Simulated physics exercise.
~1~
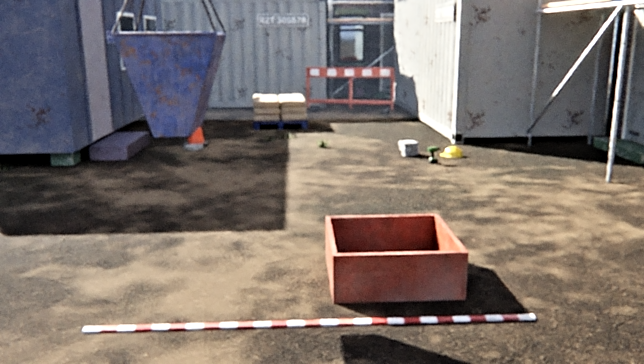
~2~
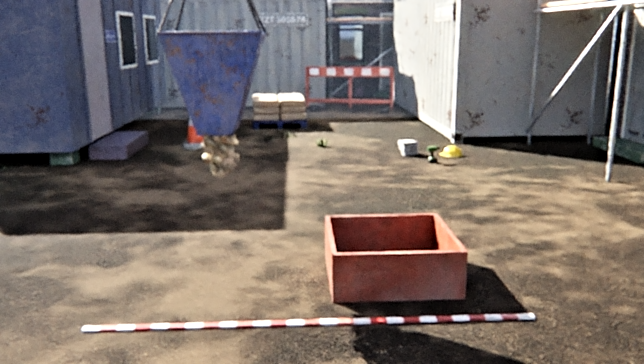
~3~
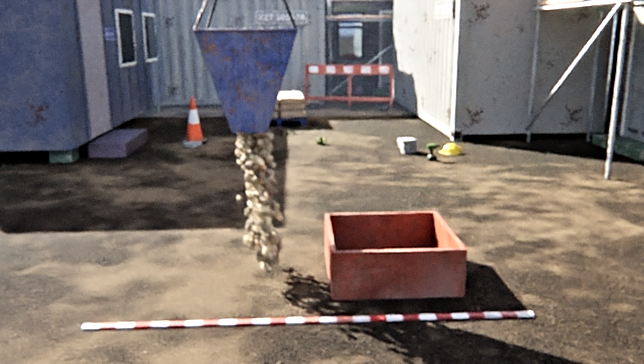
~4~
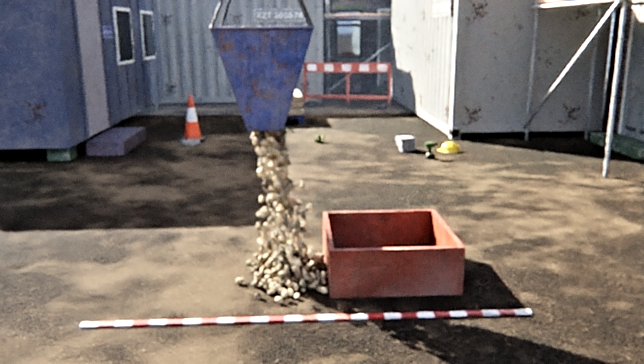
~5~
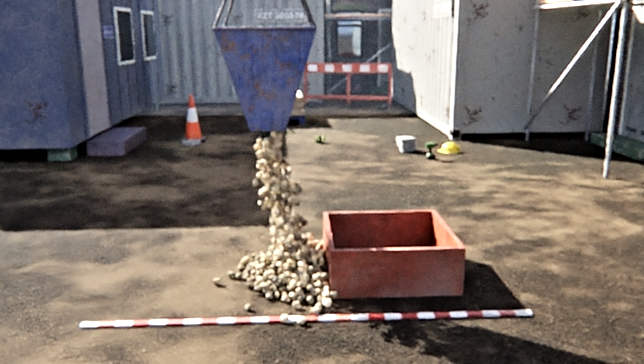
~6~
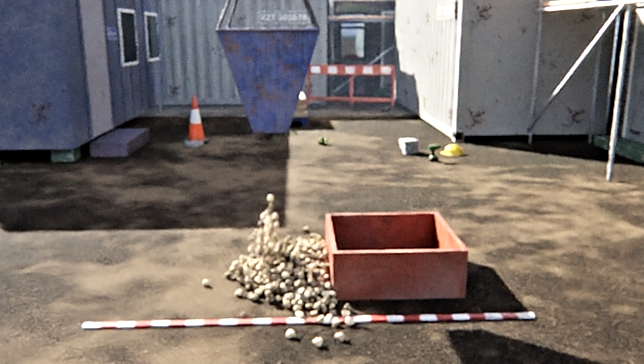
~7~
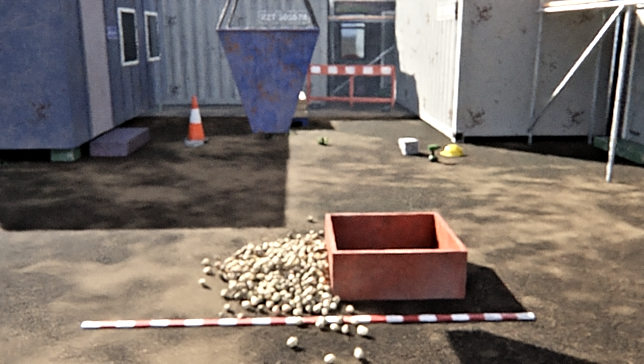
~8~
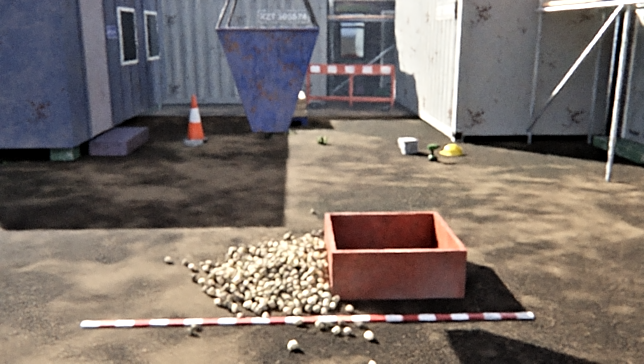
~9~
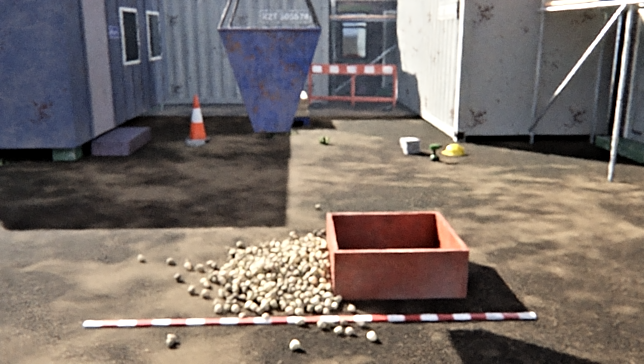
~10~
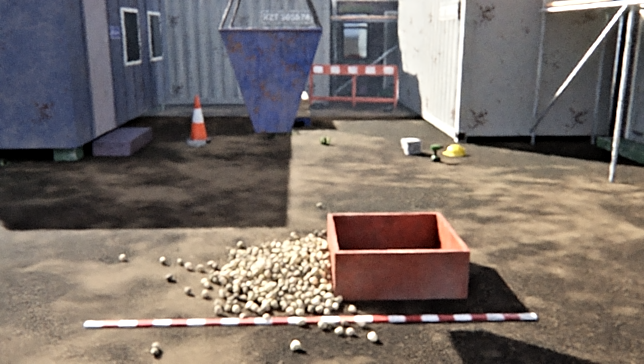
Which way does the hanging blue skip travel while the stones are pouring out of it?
It travels to the right.
A blue skip moved right above a yard and poured round, pale stones from its bottom, then stopped. They missed the reddish bin and heaped up against its left side, with a few strays scattered around the striped staff.
